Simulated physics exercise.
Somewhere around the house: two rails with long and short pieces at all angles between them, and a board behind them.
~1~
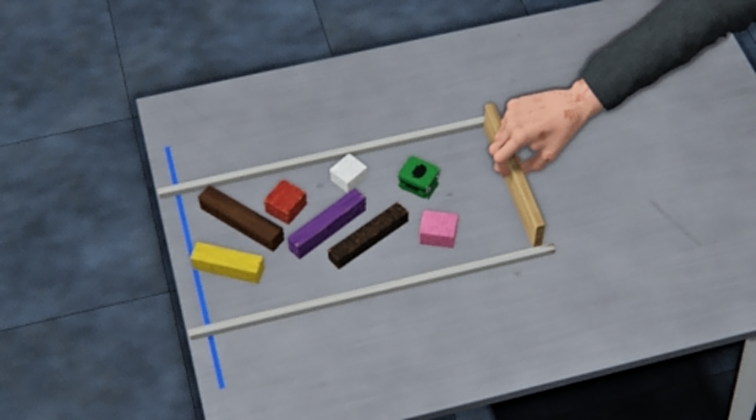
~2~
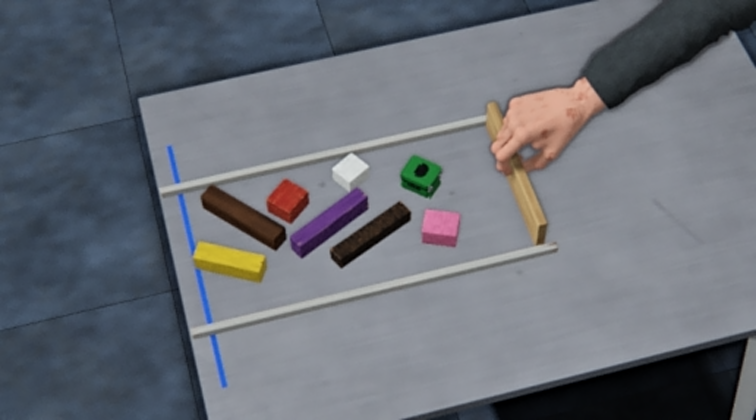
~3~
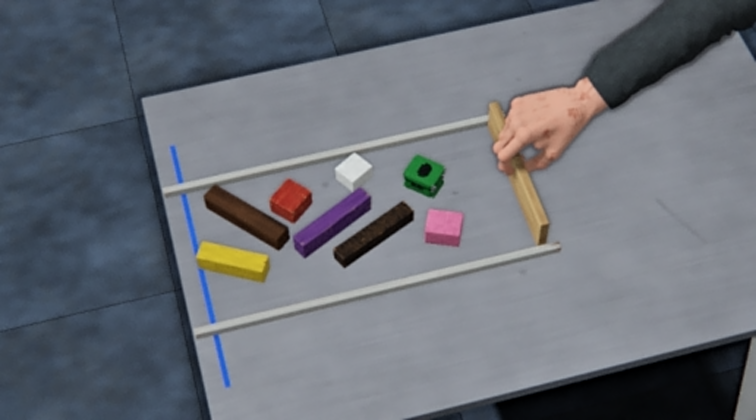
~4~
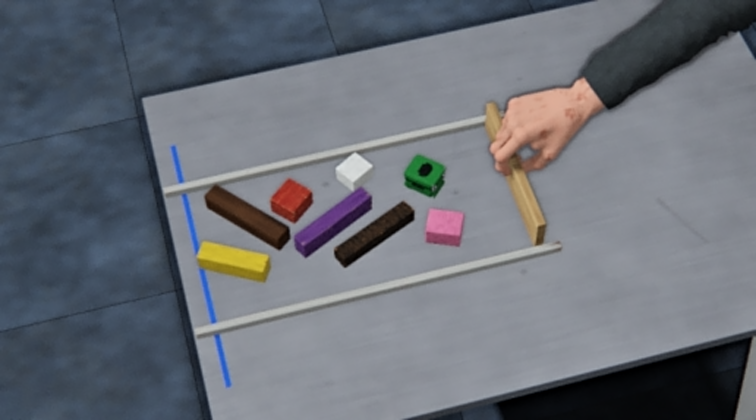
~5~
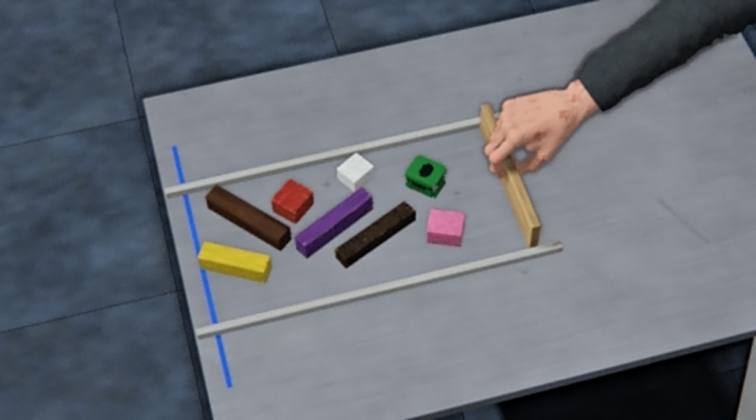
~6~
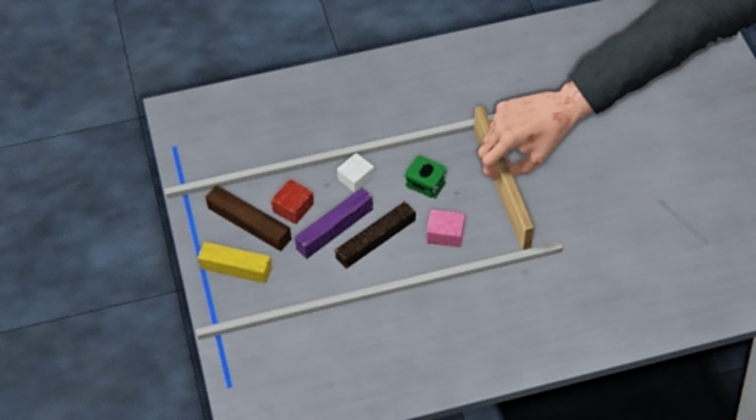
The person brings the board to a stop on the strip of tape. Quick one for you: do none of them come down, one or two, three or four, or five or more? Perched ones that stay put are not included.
The table loses at least five pieces.
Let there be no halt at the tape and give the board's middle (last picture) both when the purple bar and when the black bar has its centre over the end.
The middle is at (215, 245) when it's the purple bar, and at (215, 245) when it's the black bar.
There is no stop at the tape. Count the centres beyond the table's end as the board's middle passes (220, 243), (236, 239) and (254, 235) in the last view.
3; 2; 1.
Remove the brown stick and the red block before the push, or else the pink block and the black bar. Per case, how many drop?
The first count is 3 and the second is 3.
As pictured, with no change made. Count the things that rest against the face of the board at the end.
Total: 3.
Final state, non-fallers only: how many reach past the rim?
It totals 3.
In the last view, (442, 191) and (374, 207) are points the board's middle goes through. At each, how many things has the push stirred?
First 2 and then 5.
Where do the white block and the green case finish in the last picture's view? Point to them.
One is at about (173, 203), the other at about (178, 225).
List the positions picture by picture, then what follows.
In the first picture, yellow bar (228, 263); brown stick (241, 218); red block (286, 202); board (513, 174); tape (193, 260).
In the second picture, brown stick (244, 218); pink block (441, 228).
In the third picture, red block (291, 201); white block (354, 173).
In the fourth picture, yellow bar (234, 262); board (514, 174).
In the fifth picture, brown stick (248, 218); green case (426, 177).
In the sixth picture, yellow bar (235, 263); brown stick (248, 218); red block (293, 202); board (503, 177); tape (200, 259).
A little later, none off yet; yellow bar at rest near (235, 263); brown stick at rest near (248, 218); red block at rest near (293, 202).
Next, none off yet; yellow bar shifted a little near (211, 277); brown stick shifted a little near (218, 223); red block shifted well along near (237, 208).
When it is over, the number that fall off is five or more; down, black bar, purple bar, red block, brown stick and yellow bar.
